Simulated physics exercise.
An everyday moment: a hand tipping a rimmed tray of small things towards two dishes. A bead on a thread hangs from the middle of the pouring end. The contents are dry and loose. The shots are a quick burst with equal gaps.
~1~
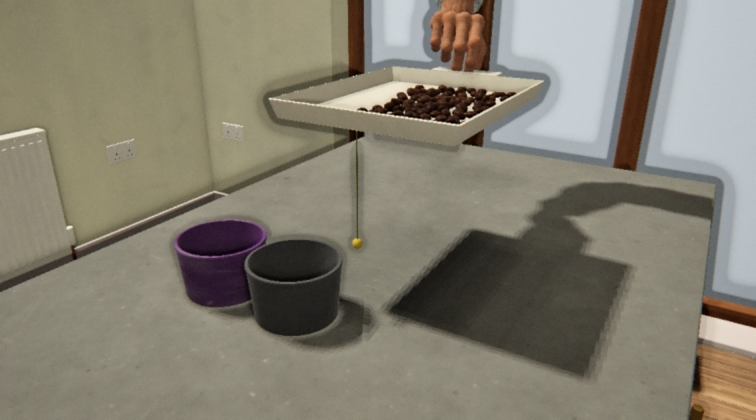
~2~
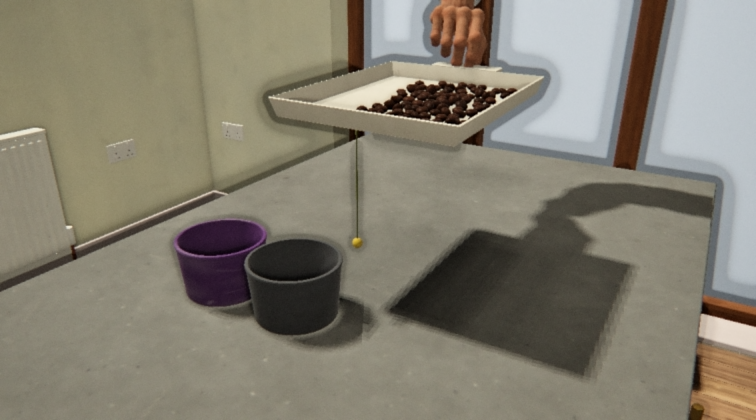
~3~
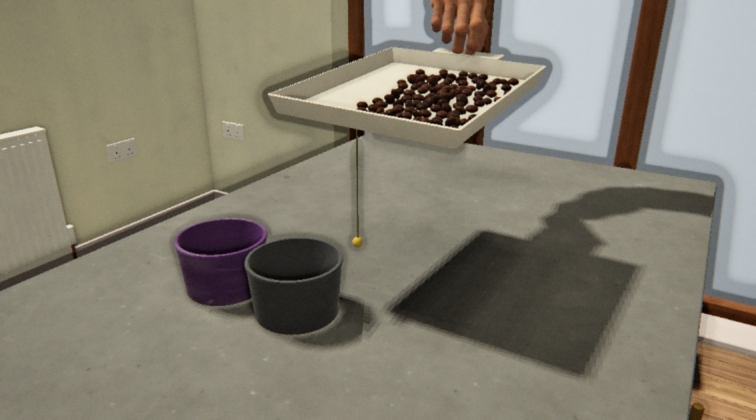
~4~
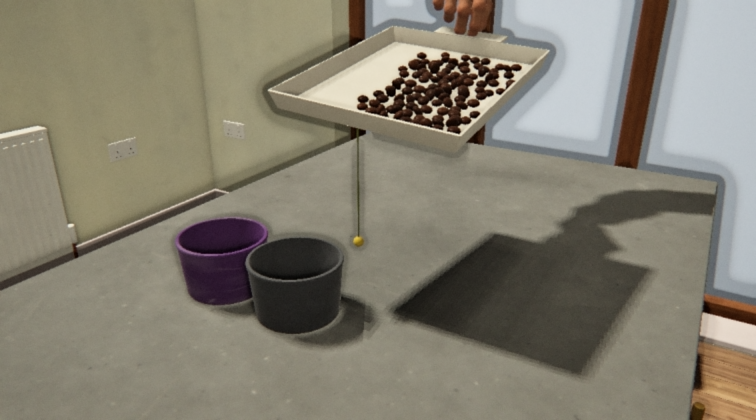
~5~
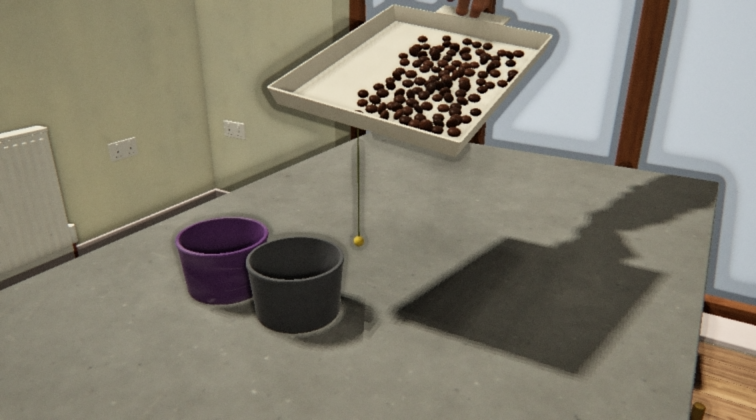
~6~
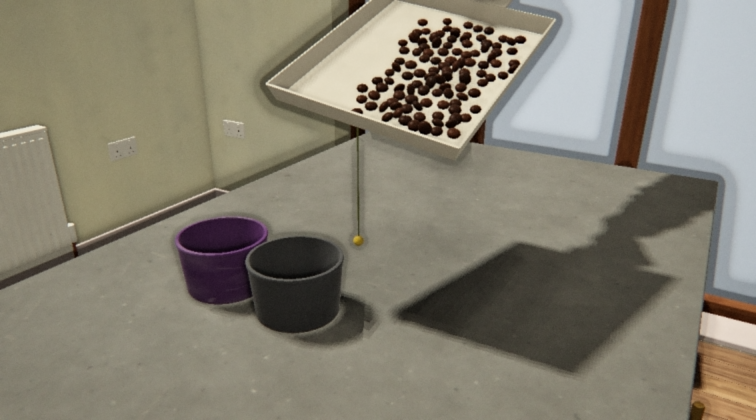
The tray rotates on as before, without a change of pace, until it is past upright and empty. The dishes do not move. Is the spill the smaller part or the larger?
Caught overall: Less than half.
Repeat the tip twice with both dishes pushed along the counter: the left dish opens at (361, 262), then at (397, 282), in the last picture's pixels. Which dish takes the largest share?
In turn: The right dish; left.
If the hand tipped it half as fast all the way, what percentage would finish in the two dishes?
Some 0 per cent.
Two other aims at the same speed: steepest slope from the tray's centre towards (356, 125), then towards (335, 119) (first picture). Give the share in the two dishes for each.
Roughly 40 per cent, and 70 per cent.
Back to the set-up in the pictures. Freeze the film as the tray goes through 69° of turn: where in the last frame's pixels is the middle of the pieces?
At about (433, 136).
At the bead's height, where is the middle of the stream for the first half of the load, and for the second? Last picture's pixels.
First near (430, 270), later near (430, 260).
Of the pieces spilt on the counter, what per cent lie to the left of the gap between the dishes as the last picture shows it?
Roughly 0 in a hundred.
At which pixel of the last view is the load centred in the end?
Around (432, 348).
Soon, tray tipped steeply; nearly all on the tray; a small part in the air.
A while on, tray tipped past a quarter turn; a small part on the tray; most outside both; about a quarter in the air.
Towards the end, tray tipped past a quarter turn; all outside both.
Finally, tray tipped past a quarter turn; none in the right dish; none in the left dish; all outside both.
